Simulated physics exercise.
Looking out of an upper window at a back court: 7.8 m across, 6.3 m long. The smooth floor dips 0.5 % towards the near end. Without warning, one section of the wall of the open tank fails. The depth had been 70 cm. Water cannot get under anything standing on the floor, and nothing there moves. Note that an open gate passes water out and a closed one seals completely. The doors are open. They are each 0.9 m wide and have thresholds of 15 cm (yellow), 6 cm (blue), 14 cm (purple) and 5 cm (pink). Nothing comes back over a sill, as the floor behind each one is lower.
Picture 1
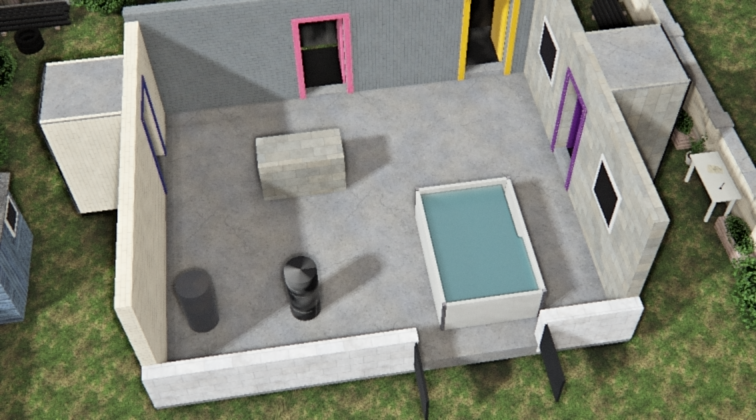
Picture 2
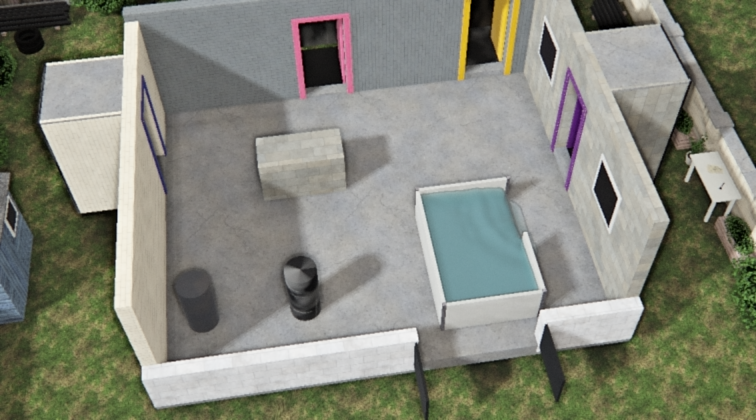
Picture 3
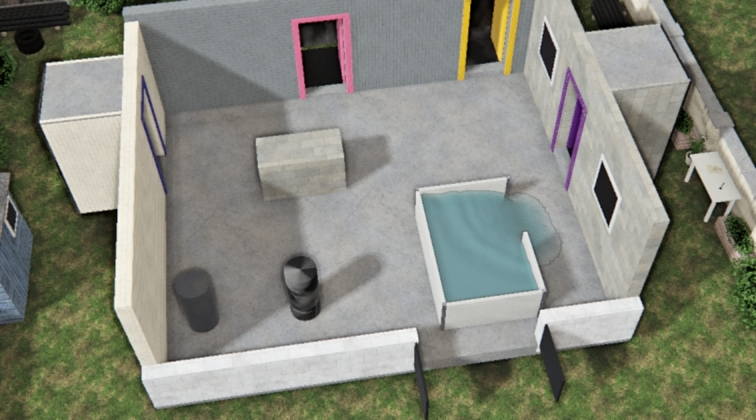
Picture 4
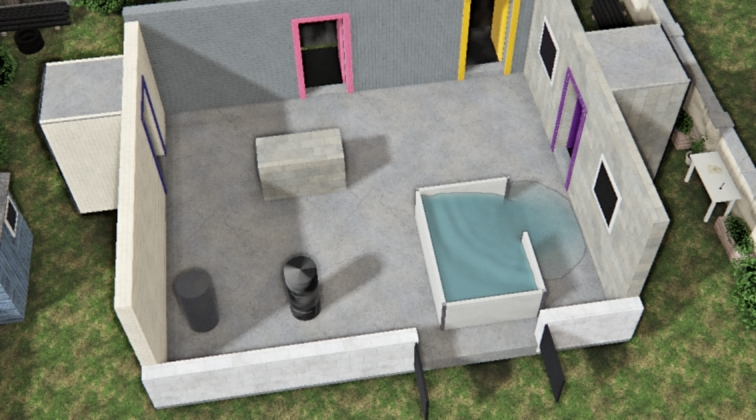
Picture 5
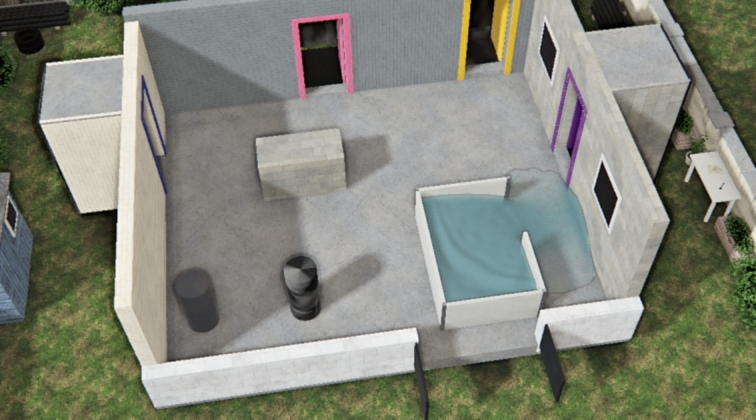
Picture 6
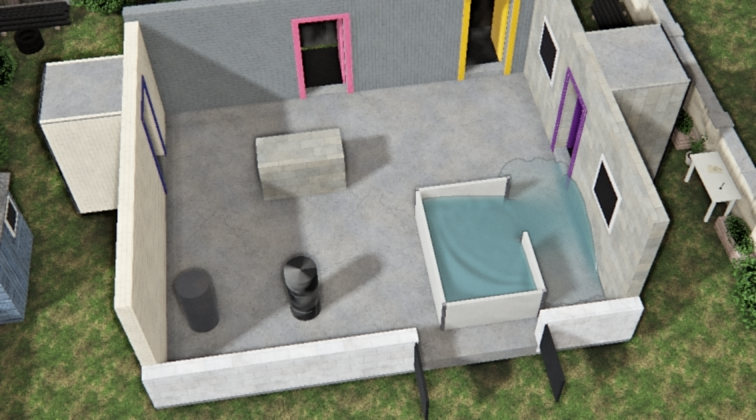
Water pouring through a gap in the right side of an open tank, spreading across the grey floor to the right-hand wall.
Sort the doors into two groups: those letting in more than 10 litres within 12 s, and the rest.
The yellow door goes in the first group; the blue door goes in the first group; the purple door goes in the first group; the pink door goes with the rest.
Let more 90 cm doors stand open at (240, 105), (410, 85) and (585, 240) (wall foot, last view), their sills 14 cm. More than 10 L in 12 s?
Well, the first is on the low side, the second is on the low side, and the third is on the high side.
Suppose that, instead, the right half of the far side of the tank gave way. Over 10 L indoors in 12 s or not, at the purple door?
Measured against that limit, the purple door stays within it.
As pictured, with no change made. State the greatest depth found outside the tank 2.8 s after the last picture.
Max depth: About 32 centimetres.
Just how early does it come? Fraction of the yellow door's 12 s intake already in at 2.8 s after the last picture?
Some 70 in a hundred.
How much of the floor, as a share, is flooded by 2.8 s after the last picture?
Covered: Roughly 30 %.
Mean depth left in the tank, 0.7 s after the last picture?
Some 46 cm.
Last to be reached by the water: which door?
Looks like the blue door.
Then, 0.7 s after the last picture water covers 10 % of the floor and is deepest (51 cm) near (568, 217); yellow door not reached, blue door not reached, purple door 26 cm at the sill, 8 L in, pink door not reached.
Then, 1.5 s after the last picture water covers 20 % of the floor and is deepest (39 cm) near (571, 224); yellow door 26 cm at the sill, 4 L in, blue door not reached, purple door 23 cm at the sill, 45 L in, pink door not reached.
Then, 2.8 s after the last picture water covers 30 % of the floor and is deepest (32 cm) near (606, 323); yellow door 23 cm at the sill, 61 L in, blue door not reached, purple door 17 cm at the sill, 72 L in, pink door 3 cm at the sill, 0 L in.
Then, 6.3 s after the last picture water covers 60 % of the floor and is deepest (18 cm) near (596, 324); yellow door 15 cm at the sill, 87 L in, blue door 11 cm at the sill, 2 L in, purple door 10 cm at the sill, 80 L in, pink door 5 cm at the sill, 0 L in.
Then, 11.3 s after the last picture water covers 90 % of the floor and is deepest (10 cm) near (606, 323); yellow door 7 cm at the sill, 88 L in, blue door 8 cm at the sill, 46 L in, purple door 6 cm at the sill, 80 L in, pink door 3 cm at the sill, 0 L in.
